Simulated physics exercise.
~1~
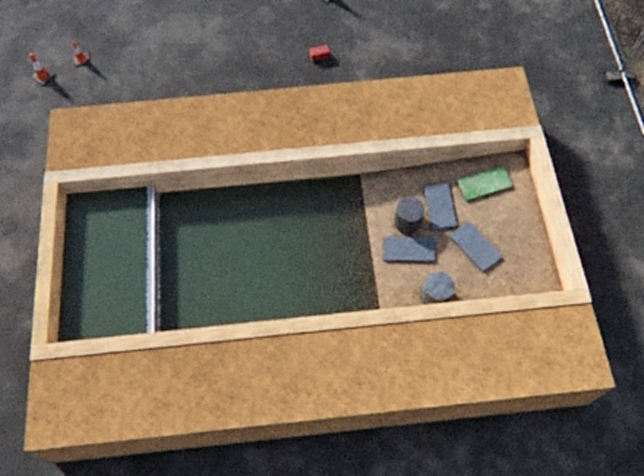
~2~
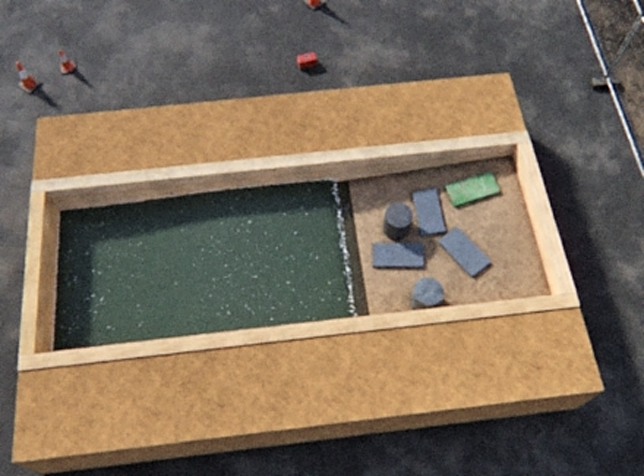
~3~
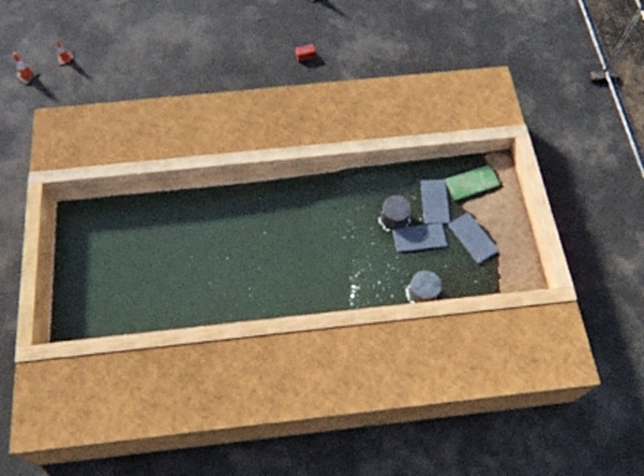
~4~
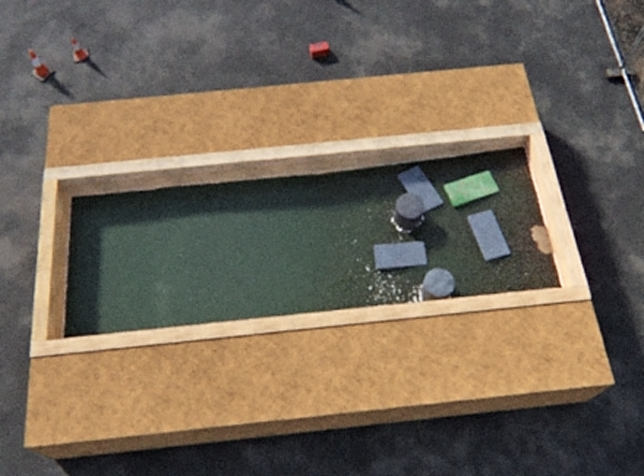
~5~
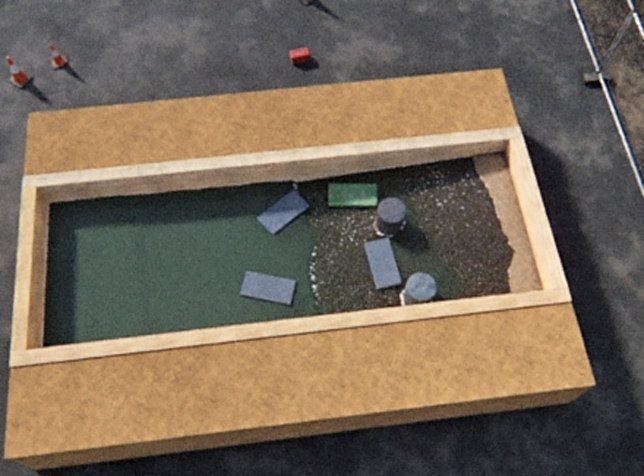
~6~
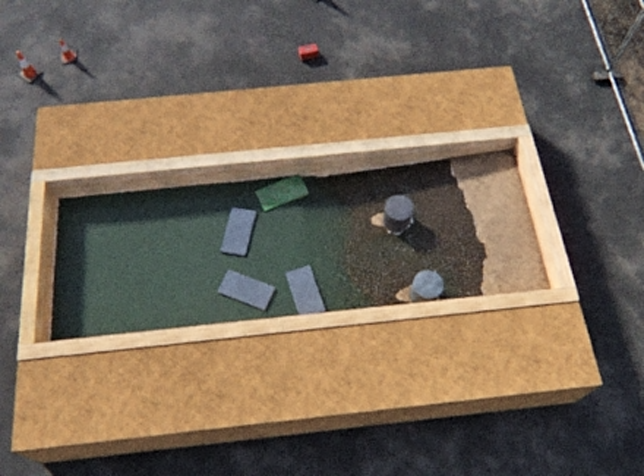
In a sandy-ended basin, released green water surging right around two standing posts, then drawing back, leaving four loose blocks floating leftward.
